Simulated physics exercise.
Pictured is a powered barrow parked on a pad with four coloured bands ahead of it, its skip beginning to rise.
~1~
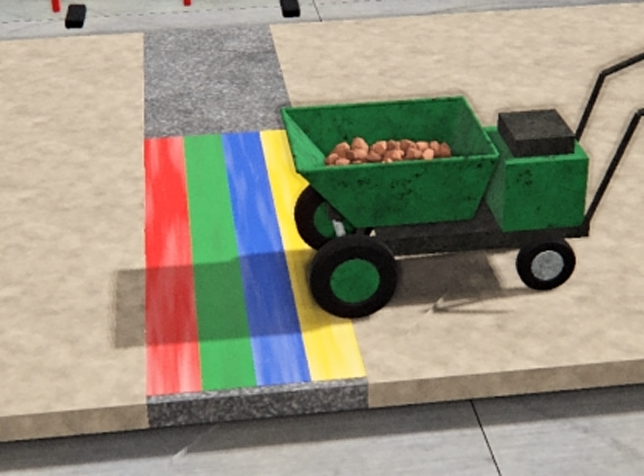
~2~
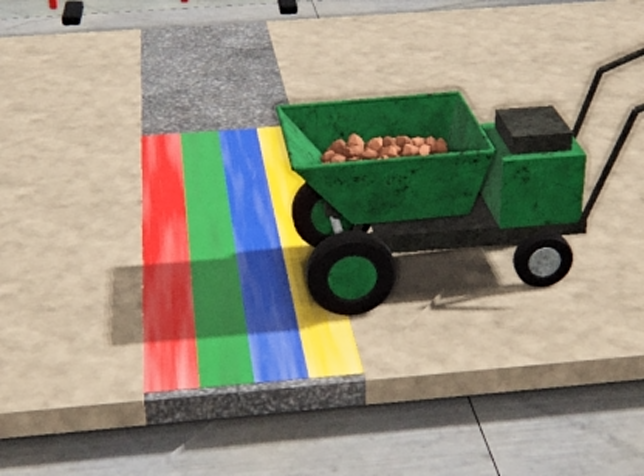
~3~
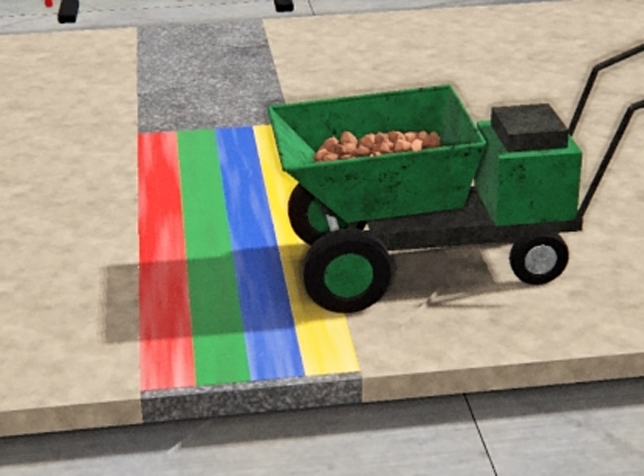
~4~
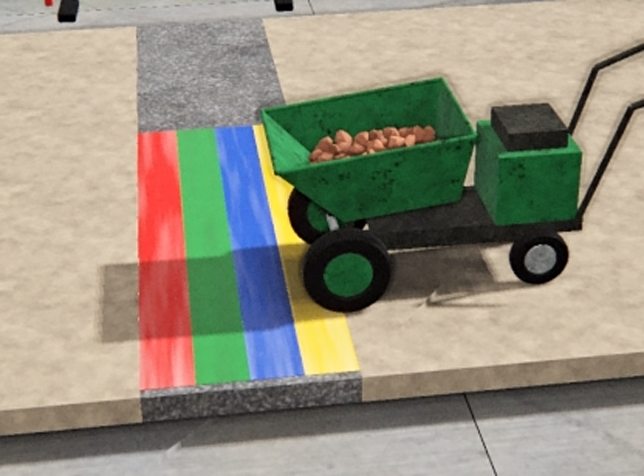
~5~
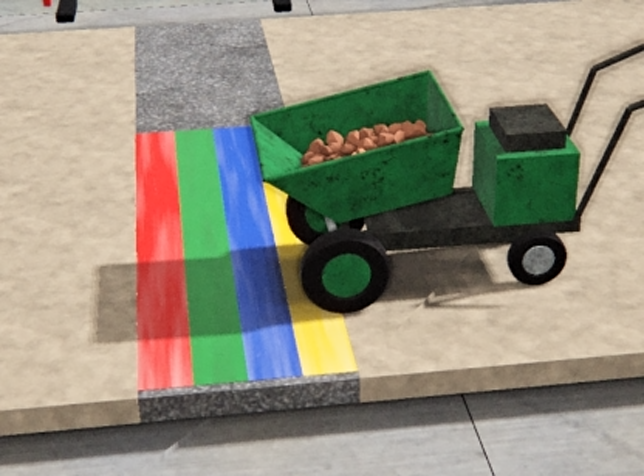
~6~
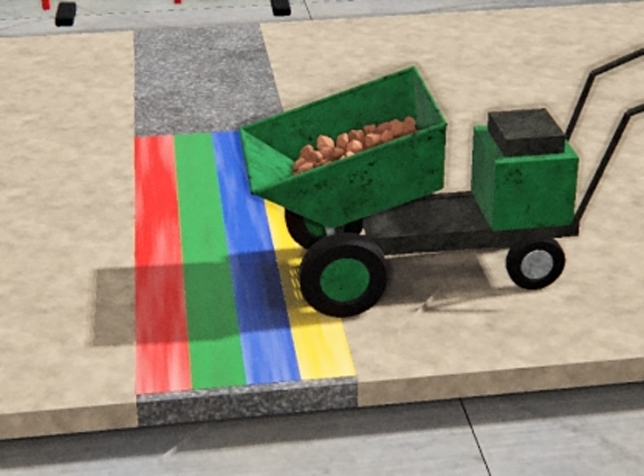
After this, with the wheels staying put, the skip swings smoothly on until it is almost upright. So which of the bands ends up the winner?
The winner is the red band.
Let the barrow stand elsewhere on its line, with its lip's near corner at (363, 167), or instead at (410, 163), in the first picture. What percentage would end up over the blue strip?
30 % and 30 %.
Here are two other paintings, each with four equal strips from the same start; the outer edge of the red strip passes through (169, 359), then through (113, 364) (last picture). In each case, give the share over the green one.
I get 0 % for the first one and 30 % for the second.
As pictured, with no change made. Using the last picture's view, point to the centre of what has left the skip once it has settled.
Once nothing moves, the middle sits near (168, 291).
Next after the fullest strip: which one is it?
It's green next.
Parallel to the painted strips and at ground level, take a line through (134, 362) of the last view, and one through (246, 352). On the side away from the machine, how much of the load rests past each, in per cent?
In order: 10 percent, then 70 percent.
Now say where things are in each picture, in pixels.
Lip of the skip near (298, 171), level; top of the load near (387, 165), lumps of rubble; yellow strip near (331, 343); blue strip near (278, 347); green strip near (226, 352); red strip near (173, 357), in the first picture.
Lip of the skip near (294, 169), level; top of the load near (389, 154), in the second picture.
Lip of the skip near (285, 170), tipped barely; top of the load near (381, 151), in the third picture.
Lip of the skip near (277, 173), tipped a little; top of the load near (395, 152), in the fourth picture.
Lip of the skip near (265, 180), tipped a little; top of the load near (399, 142), in the fifth picture.
Lip of the skip near (253, 193), tipped clearly; top of the load near (396, 145); yellow strip near (320, 342); blue strip near (268, 346); green strip near (215, 351); red strip near (162, 355), in the sixth picture.
Shortly afterwards, skip tipped steeply; the whole lot in the skip.
Next, skip tipped right over; all but a few in the skip; only a few over the green strip; only a few over the red strip.
Some moments later, skip tipped right over; near a third in the skip; near a quarter over the green strip; near a third over the red strip; a little off the paint.
In the end, skip tipped right over; near a third in the skip; none at all over the yellow strip; none at all over the blue strip; near a quarter over the green strip; near a third over the red strip; a little off the paint.
